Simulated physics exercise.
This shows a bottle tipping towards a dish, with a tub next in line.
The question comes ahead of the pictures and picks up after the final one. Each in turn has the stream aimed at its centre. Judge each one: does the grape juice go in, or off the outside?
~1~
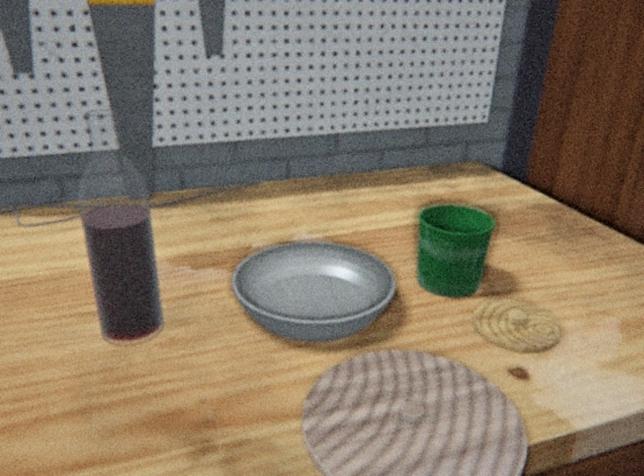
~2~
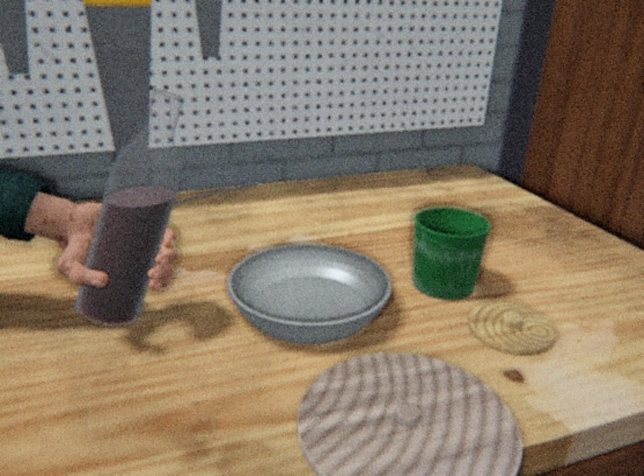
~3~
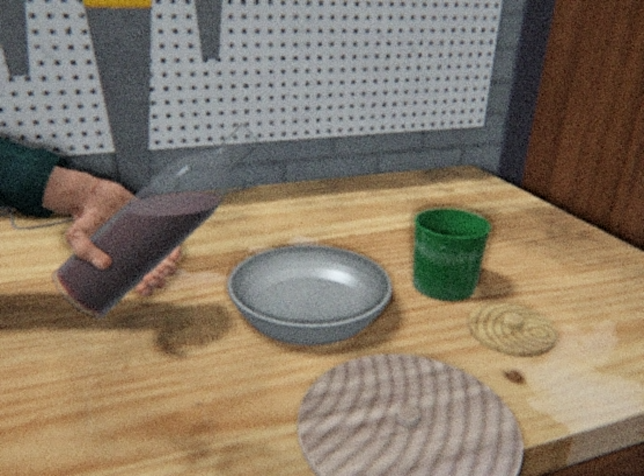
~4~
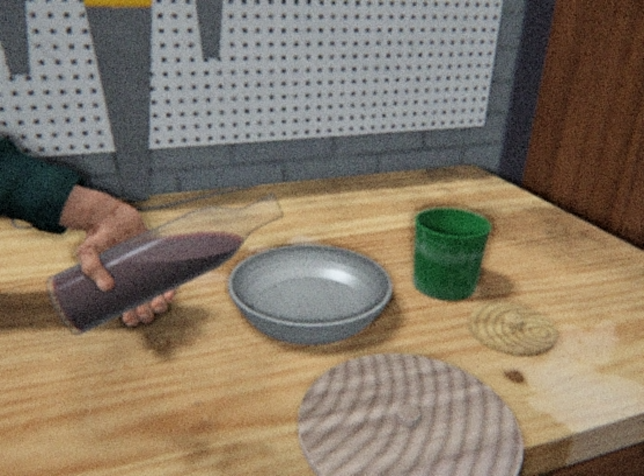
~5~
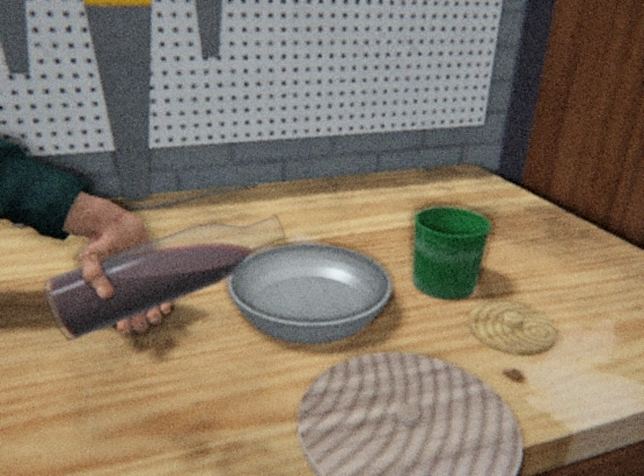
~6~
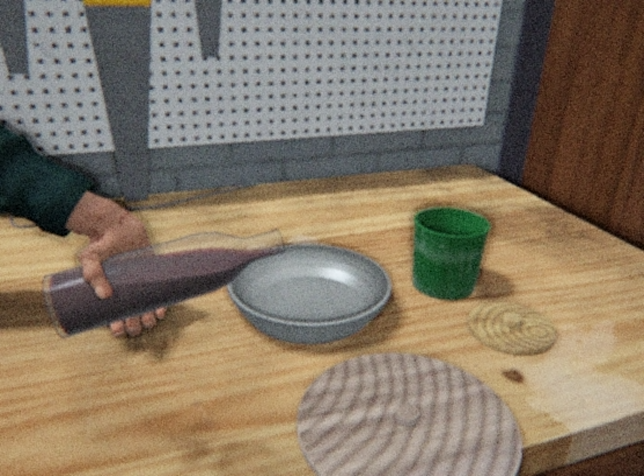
Result: The dish will contain it, the tub will contain it.
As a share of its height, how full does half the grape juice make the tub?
I'd put it close to 45 per cent.
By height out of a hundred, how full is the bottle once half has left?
I make it close to 30 per cent.
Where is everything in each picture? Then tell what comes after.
The first frame shows all stand on the top; bottle (118, 228) about half full; dish (314, 294) open; tub (452, 252) open.
The second frame shows the hand lifts the bottle; bottle (138, 207) tipped 20° with all of its load; dish (310, 296) open.
The third frame shows tilting; bottle (168, 212) tipped 50° with all of its load; tub (448, 256) open.
The fourth frame shows no stream yet; bottle (178, 253) tipped 70° with all of its load; dish (310, 297) open.
The fifth frame shows still nothing leaves it; bottle (178, 265) tipped 75° with all of its load; tub (448, 254) open.
The sixth frame shows on the point of pouring; bottle (176, 272) tipped 80° with all of its load; dish (309, 296) open; tub (448, 254) open.
Soon after, the grape juice goes into the dish.
Later, the grape juice goes into the tub.
In the end, the dish has its share inside; the tub has its share inside.
